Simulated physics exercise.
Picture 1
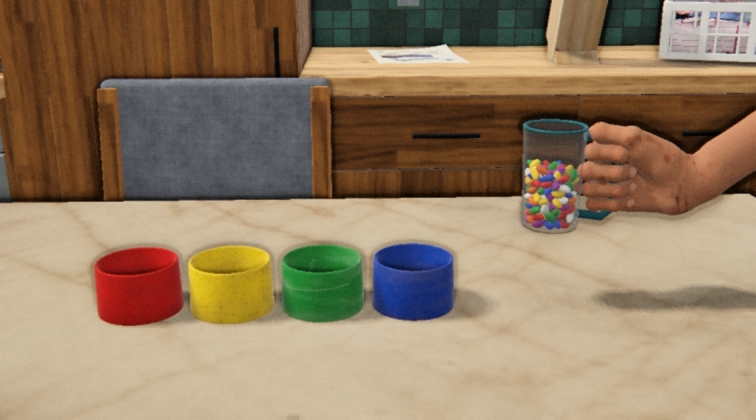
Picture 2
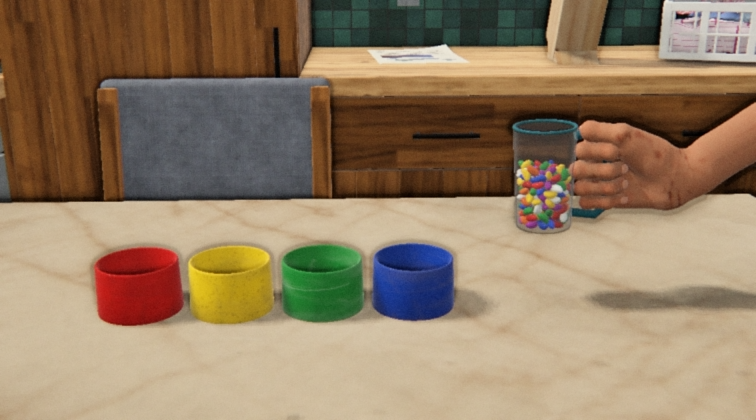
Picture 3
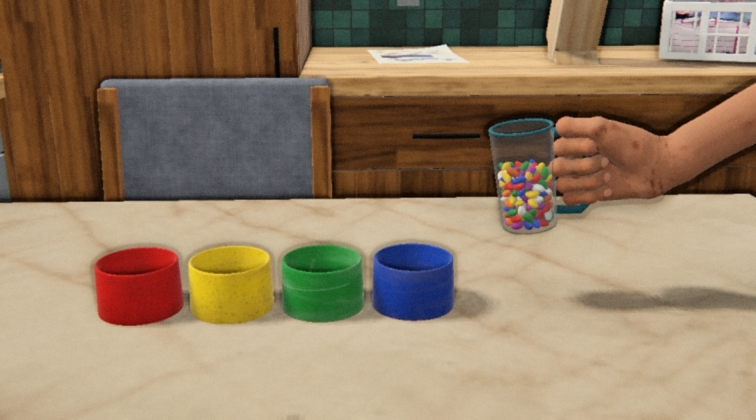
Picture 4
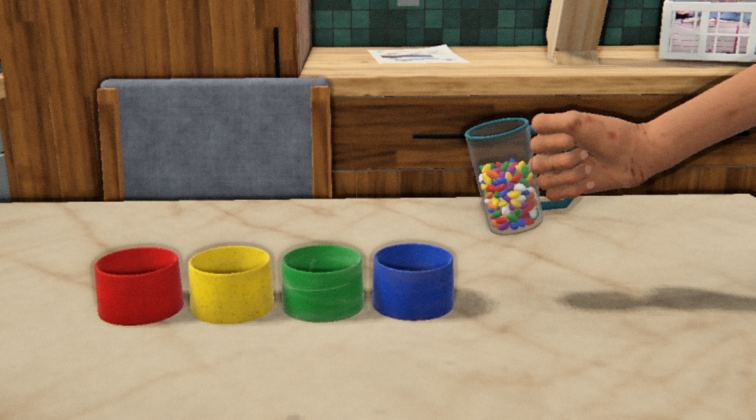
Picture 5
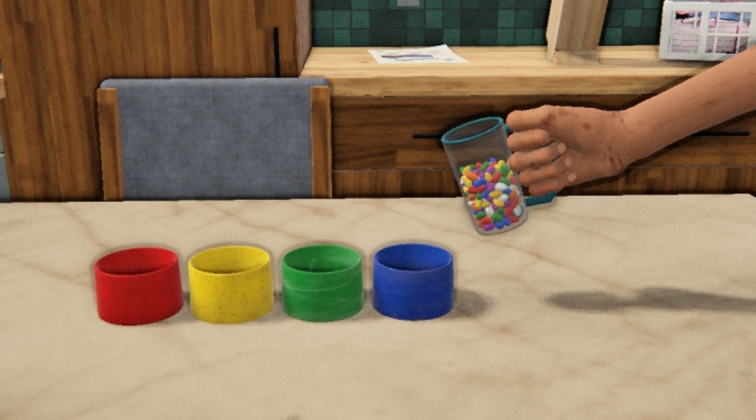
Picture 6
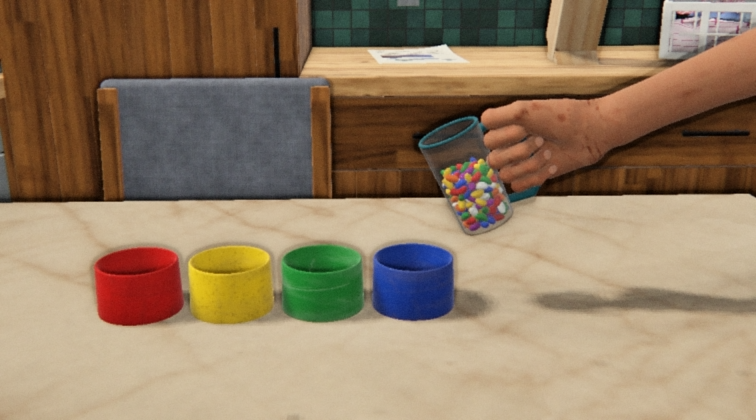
A clear cup of colourful jelly beans, held by a hand at its handle, moved left across the counter toward a row of red, yellow, green and blue dishes, gradually leaning left.
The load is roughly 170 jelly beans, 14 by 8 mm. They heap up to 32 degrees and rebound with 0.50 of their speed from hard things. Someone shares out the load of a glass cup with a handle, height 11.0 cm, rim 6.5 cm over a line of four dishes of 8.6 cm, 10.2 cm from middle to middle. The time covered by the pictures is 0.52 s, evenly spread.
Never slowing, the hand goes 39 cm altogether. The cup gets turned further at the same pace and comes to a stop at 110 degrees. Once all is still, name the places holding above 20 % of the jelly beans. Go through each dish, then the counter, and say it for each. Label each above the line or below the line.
Red: Above the line; blue: Below the line; green: Below the line; yellow: Below the line; counter: Below the line.
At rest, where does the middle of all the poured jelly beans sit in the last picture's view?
Centre at rest, approx.: (139, 288) px.
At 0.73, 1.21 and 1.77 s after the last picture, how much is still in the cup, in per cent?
Roughly 100, then 100, then 45.
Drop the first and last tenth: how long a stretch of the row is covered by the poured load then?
I'd put it at close to 5 cm.
Then, 0.73 s after the last picture, tilt 65 degrees; cup holds 100 %.
Then, 1.21 s after the last picture, tilt 91 degrees; cup holds 100 %.
Then, 1.77 s after the last picture, tilt 110 degrees; cup holds 45 %, red 55 %.
In the end, red 100 %, blue 0 %, green 0 %, yellow 0 %, counter 0 %.
